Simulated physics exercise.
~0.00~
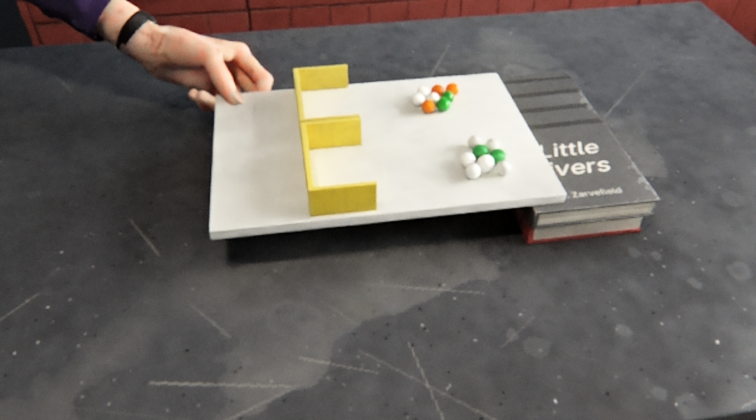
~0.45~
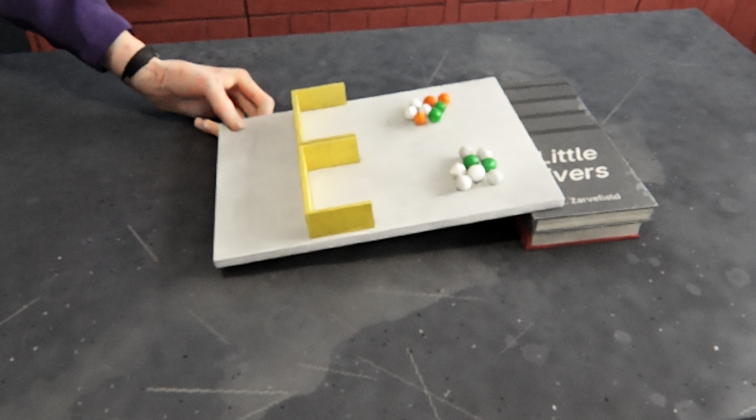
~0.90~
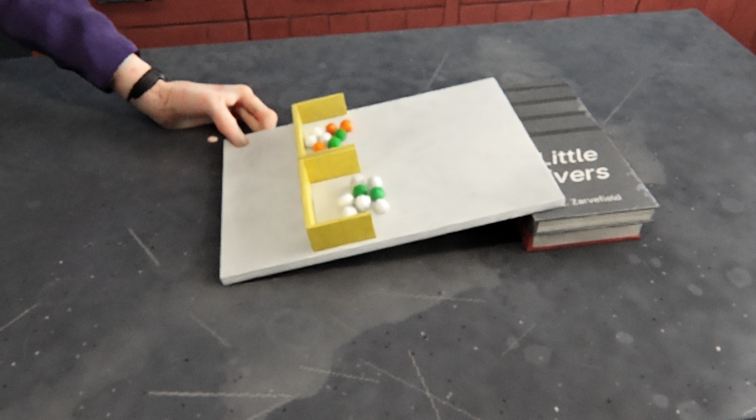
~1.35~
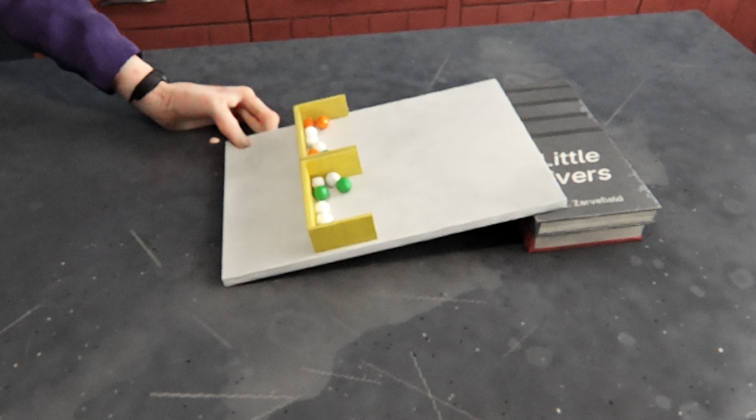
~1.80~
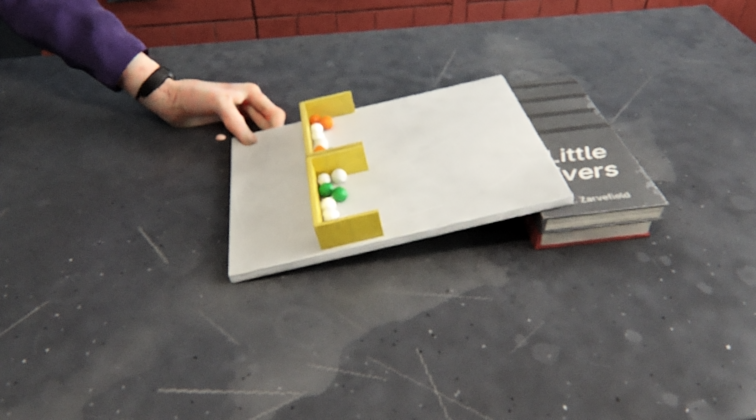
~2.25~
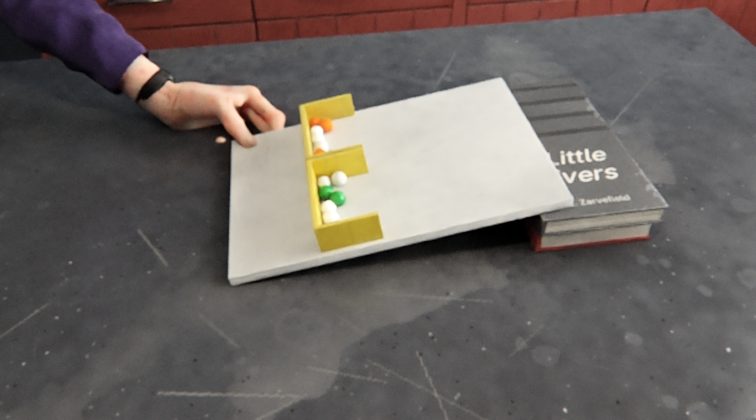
Two clusters of small balls slide left down a tilting white board into yellow barriers.
